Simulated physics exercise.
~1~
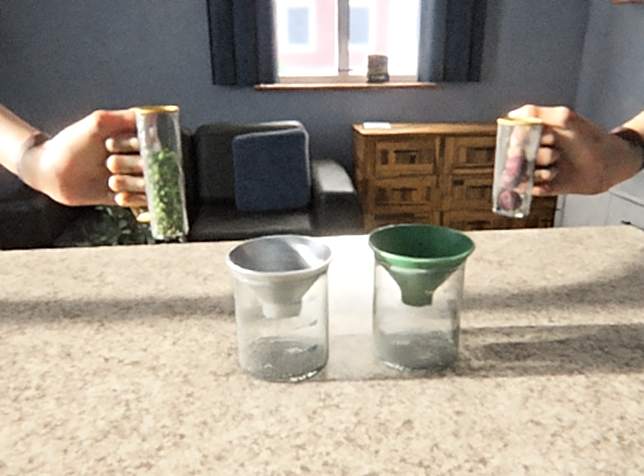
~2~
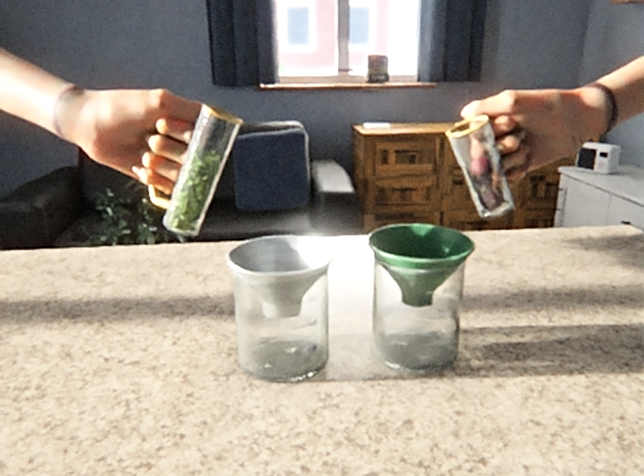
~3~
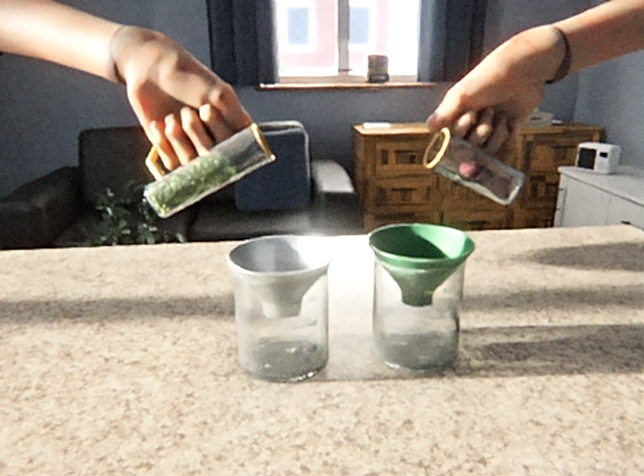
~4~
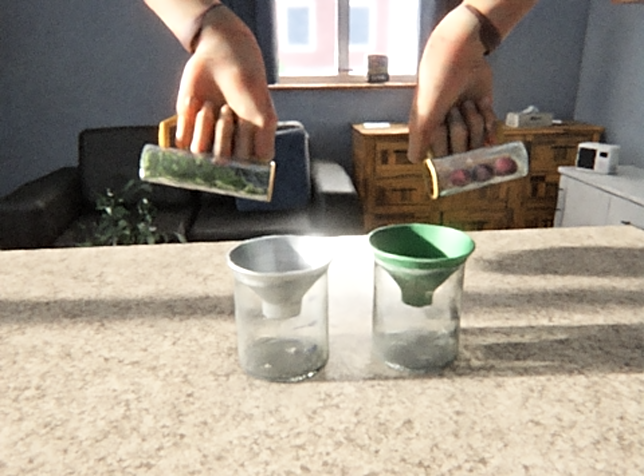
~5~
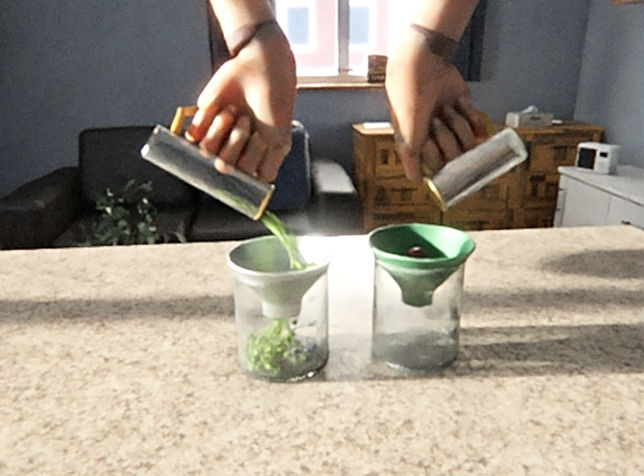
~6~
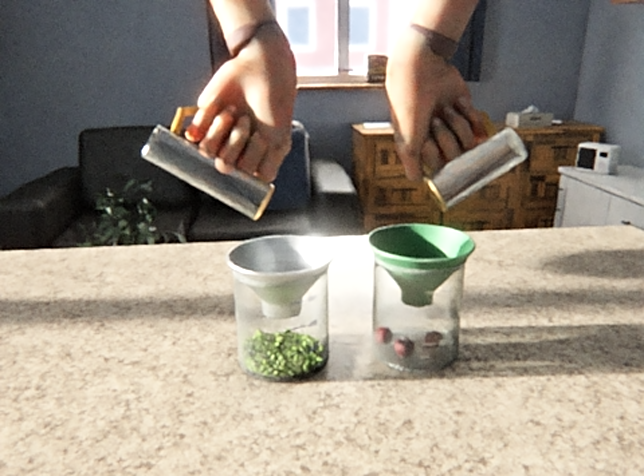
Two hands tipped glass cups over a pair of jars, green bits pouring through the grey funnel on the left and dark reddish pieces through the green one on the right, until both cups were empty and everything lay in the jars.
